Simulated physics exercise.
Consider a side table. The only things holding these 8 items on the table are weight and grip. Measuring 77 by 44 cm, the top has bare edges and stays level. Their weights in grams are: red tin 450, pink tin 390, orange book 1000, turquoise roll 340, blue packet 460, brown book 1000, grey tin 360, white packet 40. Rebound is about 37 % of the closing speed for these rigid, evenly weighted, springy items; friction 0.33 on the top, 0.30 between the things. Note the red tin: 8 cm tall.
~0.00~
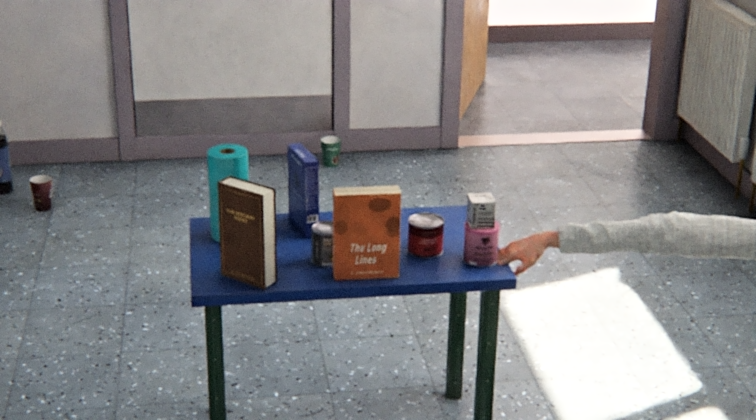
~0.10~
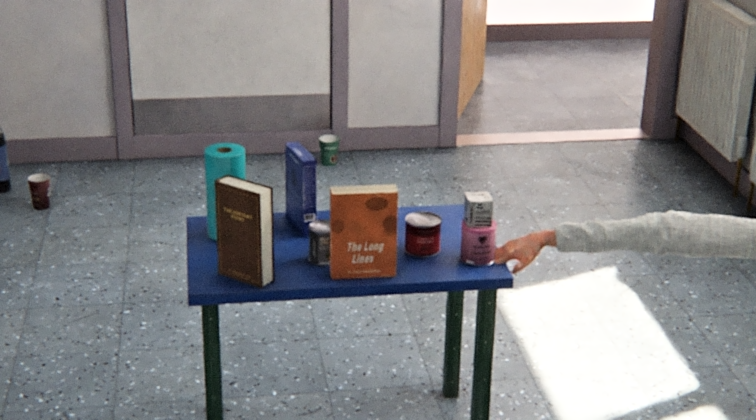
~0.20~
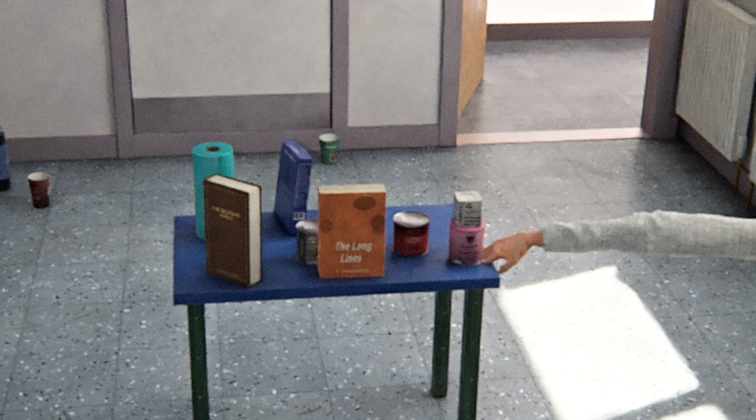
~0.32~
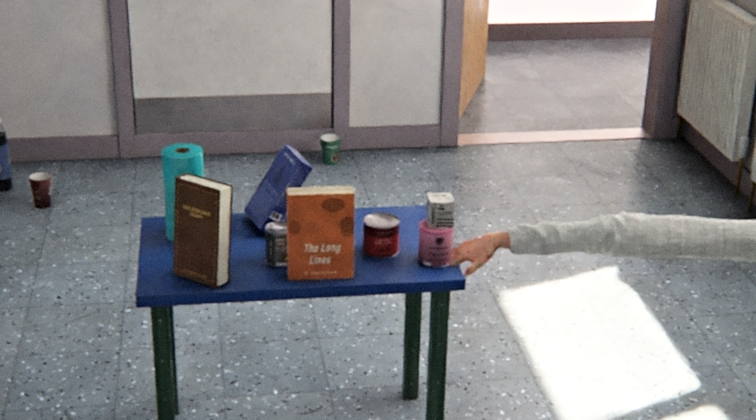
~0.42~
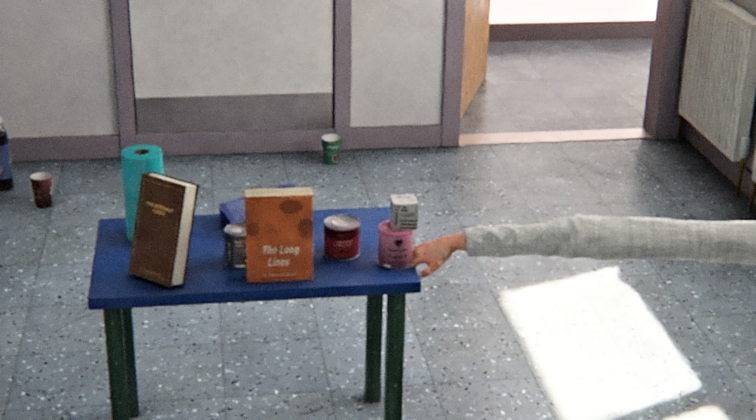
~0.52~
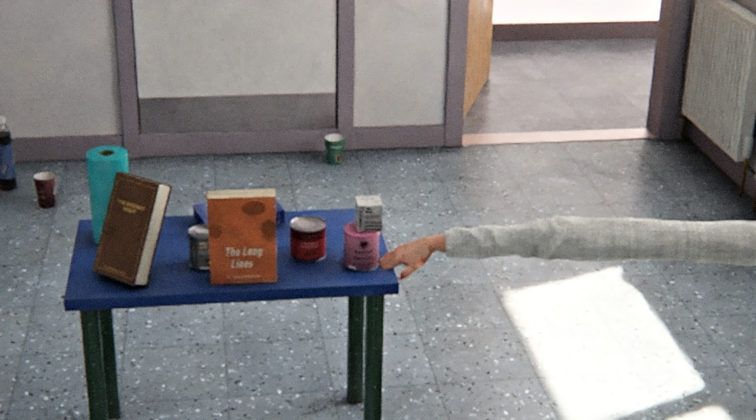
A hand pushed the blue side table to the left across the floor, carrying tins, books and a turquoise roll, while the blue packet toppled over and then the brown book tilted.
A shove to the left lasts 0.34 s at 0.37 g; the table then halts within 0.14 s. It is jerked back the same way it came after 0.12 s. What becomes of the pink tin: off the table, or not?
My guess is it ends up on the table.
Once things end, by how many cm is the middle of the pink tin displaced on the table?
Around 13 centimetres.
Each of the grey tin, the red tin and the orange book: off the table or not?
Outcome: The grey tin remains on its support; the red tin remains on its support; the orange book remains on its support.
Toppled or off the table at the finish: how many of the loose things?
4.
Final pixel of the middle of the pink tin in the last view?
Rest point: Near (433, 243).
By 0.82 s, table 24 cm from its start; turquoise roll now off the table; pink tin 13 cm from its spot near (330, 248); brown book on its side.
By 1.22 s, brown book and white packet now off the table; pink tin 14 cm from its spot near (428, 244); blue packet on its side.
When it is over (1.8 s), off the table, turquoise roll, brown book and white packet; lying over on the table, blue packet; not toppled but over 5 cm from the start, red tin, pink tin, orange book and grey tin. In the last view, pink tin near (433, 243).
